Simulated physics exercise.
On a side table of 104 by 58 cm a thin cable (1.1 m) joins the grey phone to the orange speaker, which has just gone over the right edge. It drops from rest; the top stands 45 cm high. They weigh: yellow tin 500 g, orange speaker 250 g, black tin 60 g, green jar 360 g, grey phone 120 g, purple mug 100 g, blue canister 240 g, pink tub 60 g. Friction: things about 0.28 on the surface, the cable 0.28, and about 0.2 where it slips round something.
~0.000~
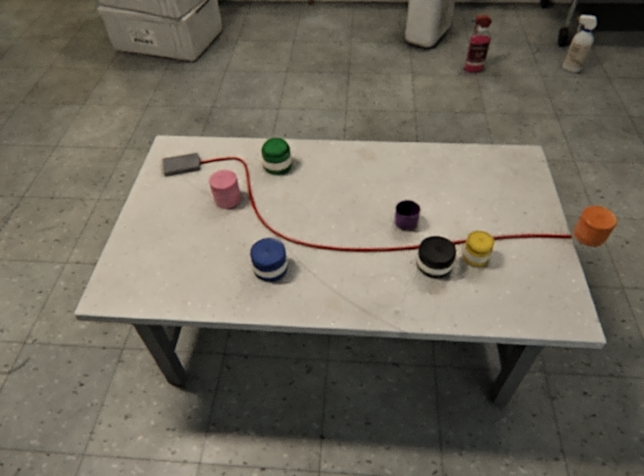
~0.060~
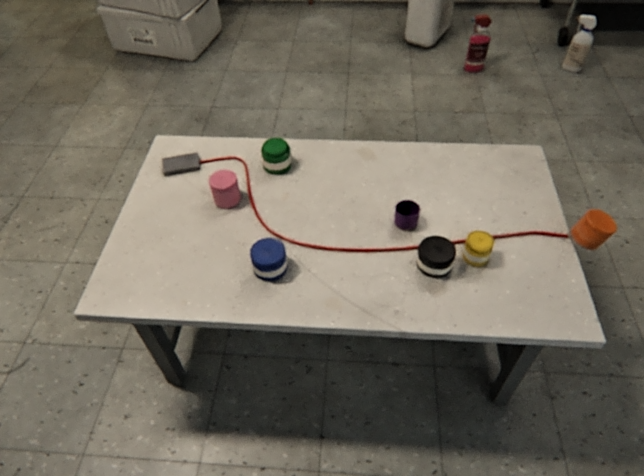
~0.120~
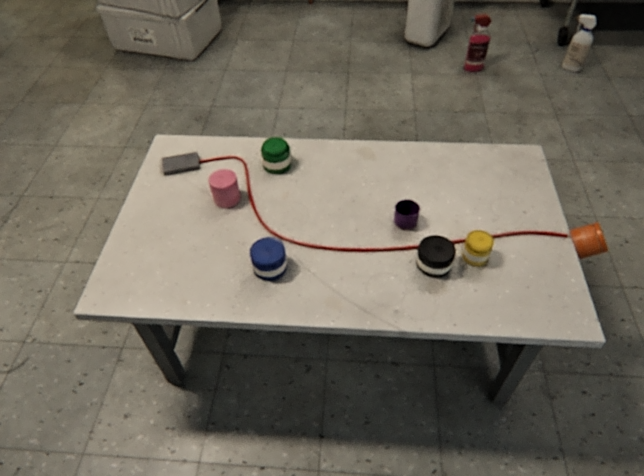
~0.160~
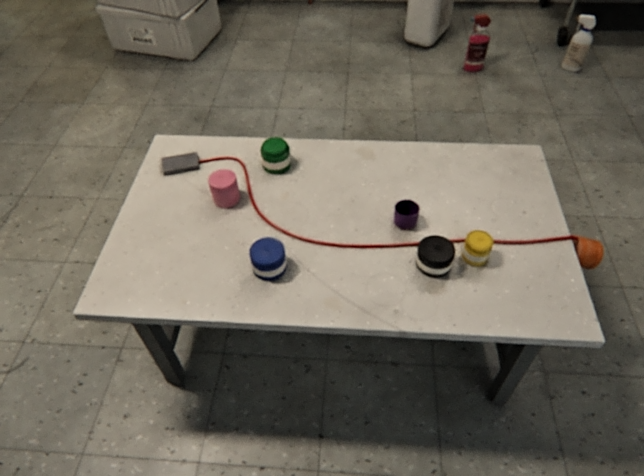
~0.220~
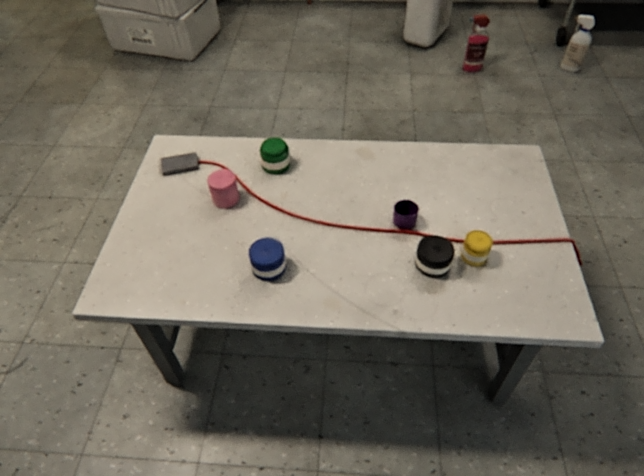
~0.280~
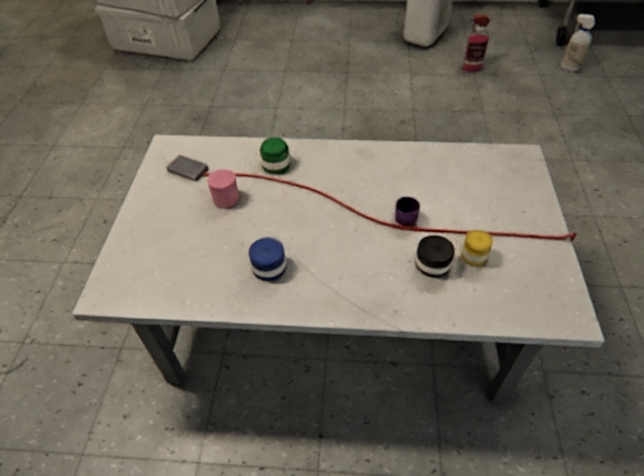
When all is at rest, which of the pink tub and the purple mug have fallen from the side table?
Result: Pink tub remains up there, purple mug keeps to the top.
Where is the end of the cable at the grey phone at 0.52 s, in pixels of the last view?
At about (291, 204).
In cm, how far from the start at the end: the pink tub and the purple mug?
About: Pink tub 10 cm, purple mug 10 cm.
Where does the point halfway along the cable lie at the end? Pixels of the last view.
At about (568, 233).
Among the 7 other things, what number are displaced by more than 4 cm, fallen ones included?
3 of them.
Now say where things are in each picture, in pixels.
The first picture shows pink tub (223, 179); purple mug (408, 208); cable runs through (526, 236) (333, 248) (259, 216) (242, 161).
The second picture shows orange speaker (599, 220); cable runs through (523, 233) (330, 249) (242, 160).
The third picture shows orange speaker (589, 241); cable runs through (522, 233) (330, 248) (242, 160).
The fourth picture shows orange speaker (581, 252); cable runs through (537, 241) (340, 245) (240, 162).
In the fifth picture, cable runs through (573, 242) (378, 230).
The sixth picture shows pink tub (221, 178); purple mug (408, 205); cable runs through (507, 234) (325, 194) (248, 175).
By 0.5 s, the cable's tail end at (291, 204); purple mug 10 cm off its start, pink tub 9 cm off its start, grey phone 28 cm off its start.
By 0.7 s, the cable's tail end at (338, 208); pink tub 11 cm off its start, purple mug 10 cm off its start, grey phone 39 cm off its start.
By 1.0 s, the cable's tail end at (341, 209); pink tub 11 cm off its start at (243, 205), purple mug 10 cm off its start at (421, 180), grey phone 40 cm off its start at (320, 205).
By 1.2 s, the cable's tail end at (341, 209); pink tub 11 cm off its start, purple mug 10 cm off its start, grey phone 40 cm off its start.
By 2.4 s, the cable's tail end at (341, 209); pink tub 11 cm off its start at (243, 205), purple mug 10 cm off its start at (421, 180), grey phone 40 cm off its start at (320, 205), orange speaker over the edge.
